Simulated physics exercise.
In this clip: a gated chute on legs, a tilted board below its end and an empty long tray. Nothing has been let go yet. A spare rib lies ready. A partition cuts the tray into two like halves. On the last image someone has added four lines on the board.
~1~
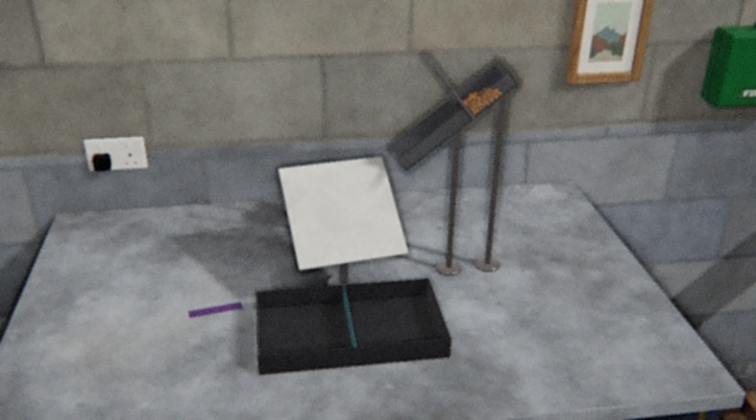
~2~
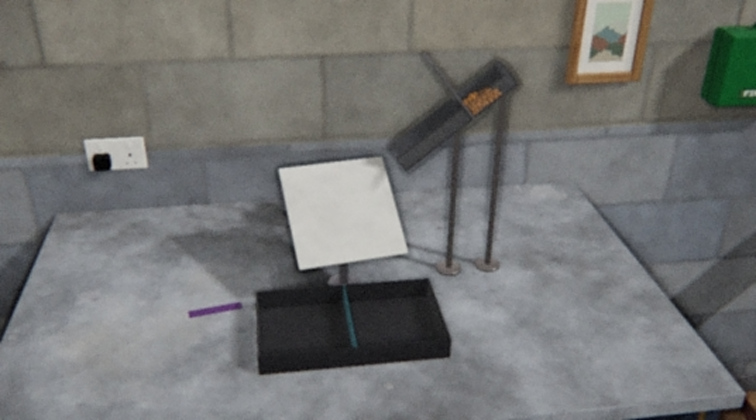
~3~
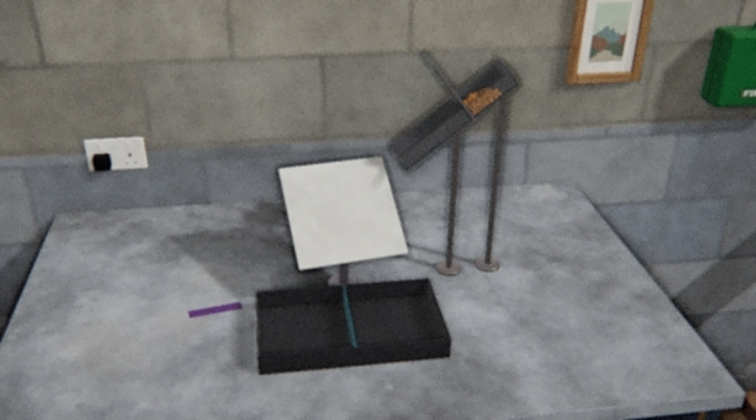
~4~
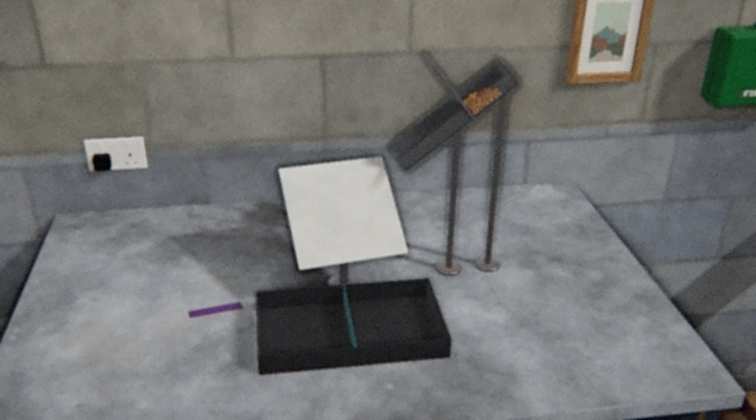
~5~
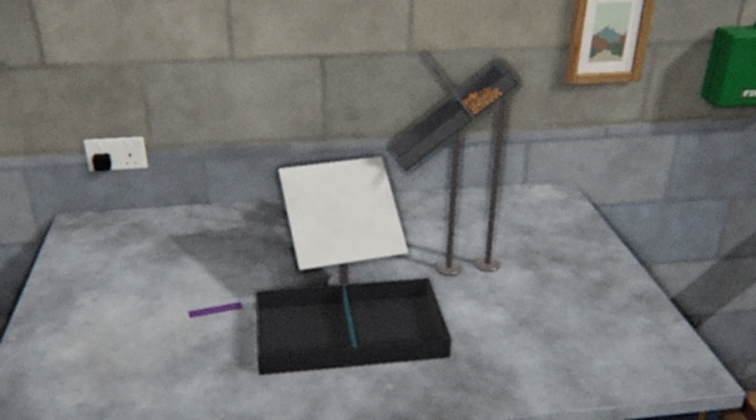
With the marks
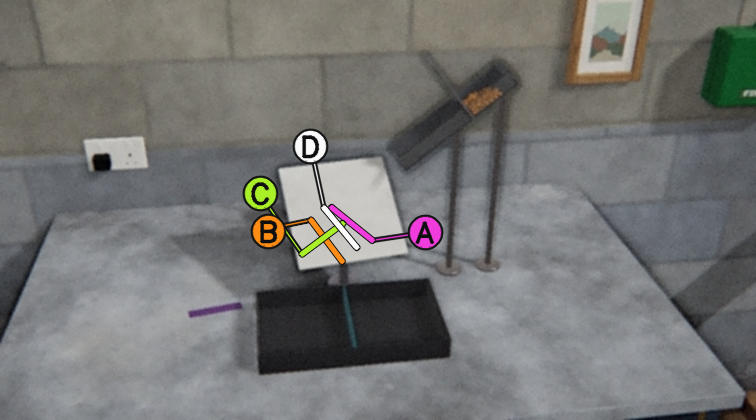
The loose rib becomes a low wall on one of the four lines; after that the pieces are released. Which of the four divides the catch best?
C works best here.
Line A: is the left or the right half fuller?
Right.
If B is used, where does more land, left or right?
More lands on the right.
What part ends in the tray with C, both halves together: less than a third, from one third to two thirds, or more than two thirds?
More than two thirds.
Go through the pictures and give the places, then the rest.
Load behind the gate (480, 102), roasted chickpeas; lip of the chute (403, 165), sloping fairly steeply, in the first frame.
Middle of the board (343, 210), tilted fairly steeply; middle of its low edge (355, 261); of its high edge (331, 163), in the second frame.
Front corners of the tray (258, 356) and (451, 339); front end of its middle wall (356, 347), in the third frame.
Middle of the load (480, 102); lip (403, 165), in the fourth frame.
Middle of the load (480, 102); lip (403, 165), in the fifth frame.
On the marked copy, line A from (331, 207) to (372, 240); line B from (310, 220) to (342, 261); line C from (342, 223) to (302, 254); line D from (324, 207) to (356, 247).
For line A, of what is caught, just a few in the left half, almost all in the right.
For line B, of what is caught, about a tenth in the left half, the larger part in the right.
For line C, of what is caught, roughly half in the left half, roughly half in the right.
For line D, of what is caught, just a few in the left half, almost all in the right.
